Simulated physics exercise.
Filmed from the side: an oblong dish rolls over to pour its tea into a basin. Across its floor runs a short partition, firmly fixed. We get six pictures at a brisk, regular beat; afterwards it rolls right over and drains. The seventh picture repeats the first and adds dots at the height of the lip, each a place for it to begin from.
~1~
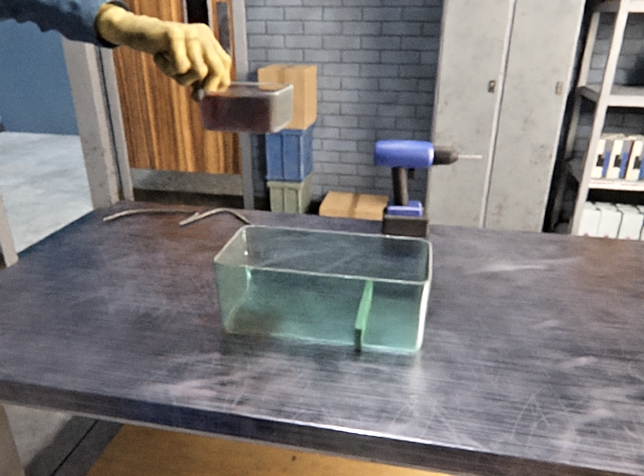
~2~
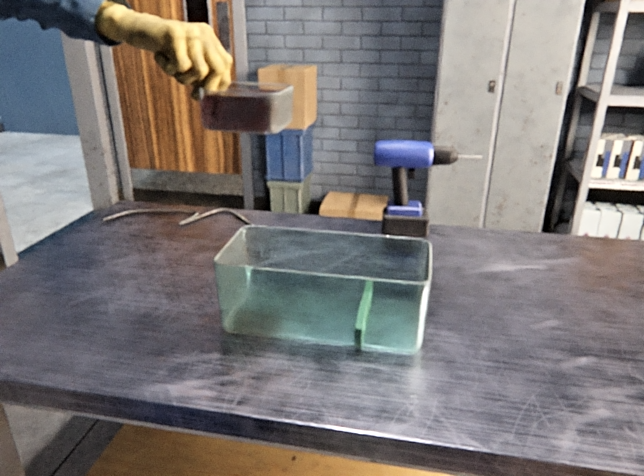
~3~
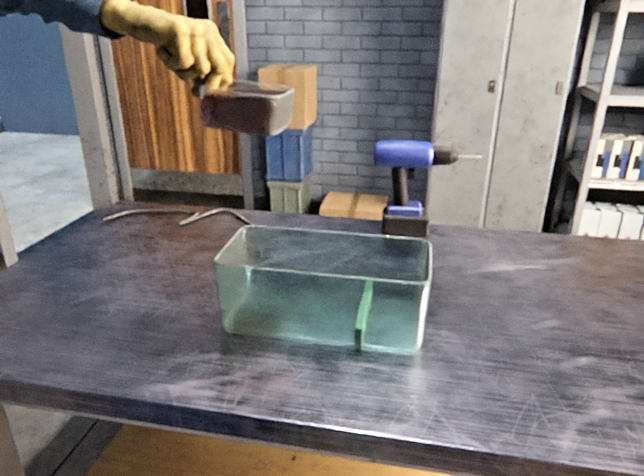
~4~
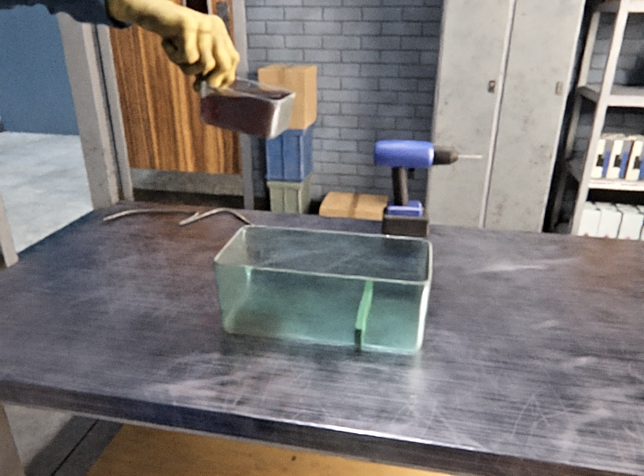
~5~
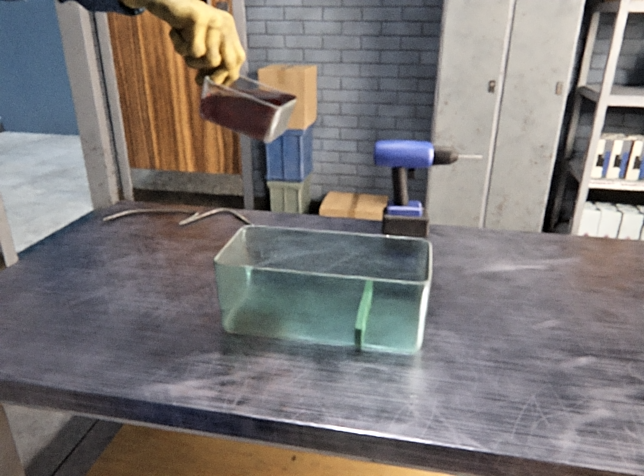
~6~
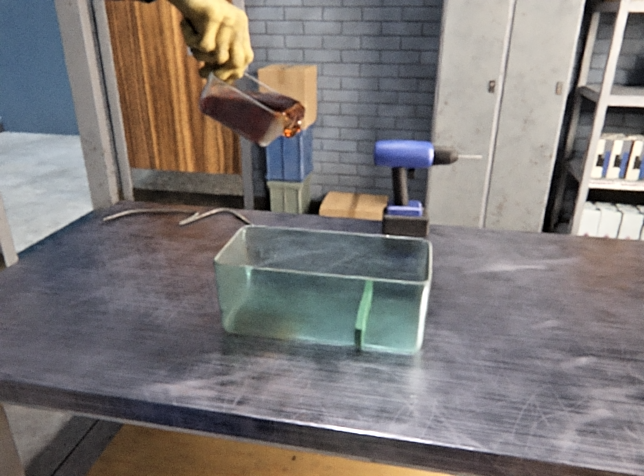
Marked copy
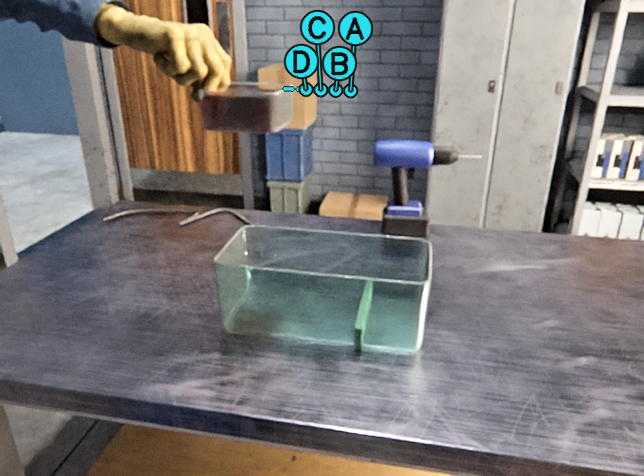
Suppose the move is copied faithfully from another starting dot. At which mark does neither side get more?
It is D.
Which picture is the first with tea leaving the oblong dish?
In picture 5.
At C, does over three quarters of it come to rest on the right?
No.
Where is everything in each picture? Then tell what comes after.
Upright, lip at (284, 88); basin from (223, 327) to (421, 351); top of the wall at (364, 303); nothing has left yet.
Upright, lip at (285, 89); nothing has left yet.
Tipped about 5°, lip at (286, 92); nothing has left yet.
Tipped about 11°, lip at (287, 96); nothing has left yet.
Tipped about 19°, lip at (288, 102); tea is over the lip, down to (288, 102).
Tipped about 29°, lip at (289, 110); tea is over the lip, down to (293, 132).
On the marked copy, A at (350, 90); B at (335, 90); C at (320, 89); D at (306, 89).
With A, about 35 % ends left of the wall and 63 % right of it.
With B, about 30 % ends left of the wall and 68 % right of it.
With C, about 37 % ends left of the wall and 62 % right of it.
With D, about 50 % ends left of the wall and 48 % right of it.
